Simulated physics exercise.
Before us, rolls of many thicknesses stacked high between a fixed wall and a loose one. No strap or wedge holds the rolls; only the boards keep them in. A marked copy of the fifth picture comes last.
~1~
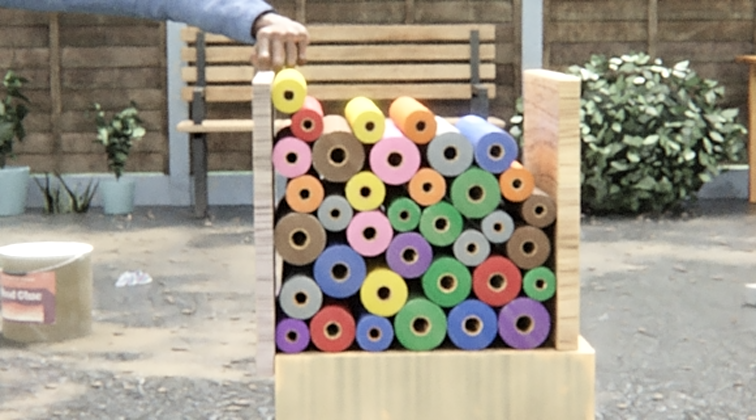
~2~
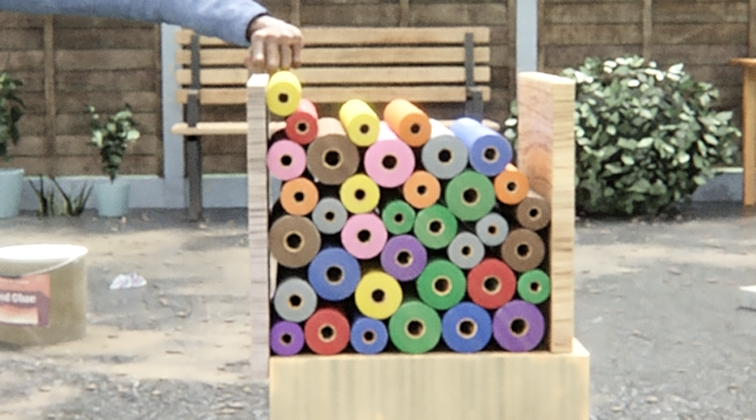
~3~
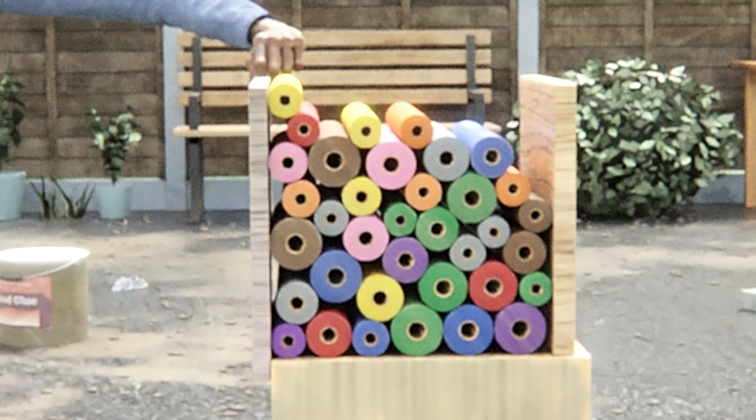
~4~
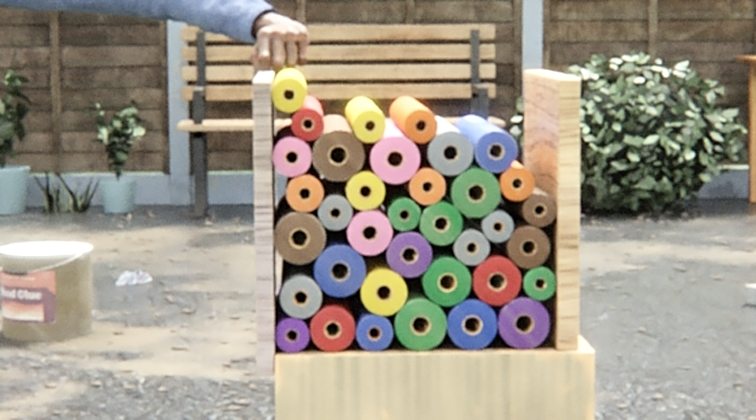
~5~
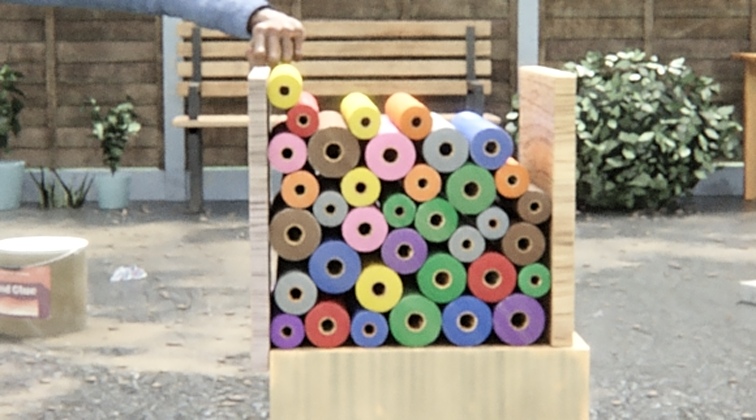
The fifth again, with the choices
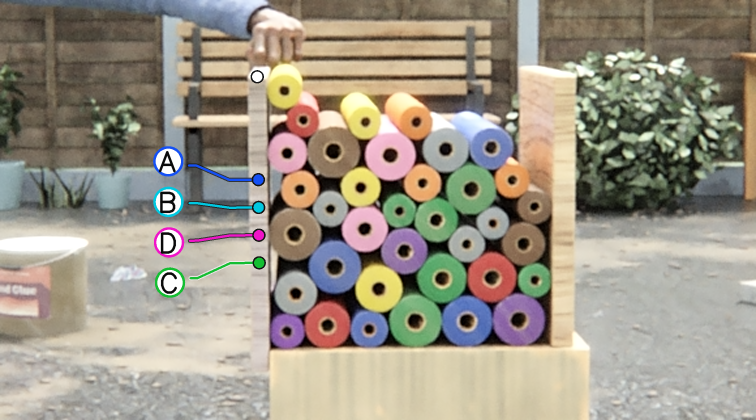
Colourful rolls stacked between two upright wooden boards, a hand resting on the top-left yellow one, with only slight shifts in view.
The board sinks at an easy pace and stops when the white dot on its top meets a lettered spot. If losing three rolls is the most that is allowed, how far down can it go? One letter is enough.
Lower it to B and no more.
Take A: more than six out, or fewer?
Fewer than six.
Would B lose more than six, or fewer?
At B, fewer than six.
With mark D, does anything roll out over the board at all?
Yes, at D.
On the copy, A at (258, 179); B at (258, 208); C at (259, 263); D at (259, 235); the white dot at (257, 77).
On B. First, top of the board (267, 137).
Then, top of the board (268, 205).
Finally, top of the board (268, 207), three out over the board.
By contrast, A two out over the board; C more than three out over the board; D more than three out over the board.
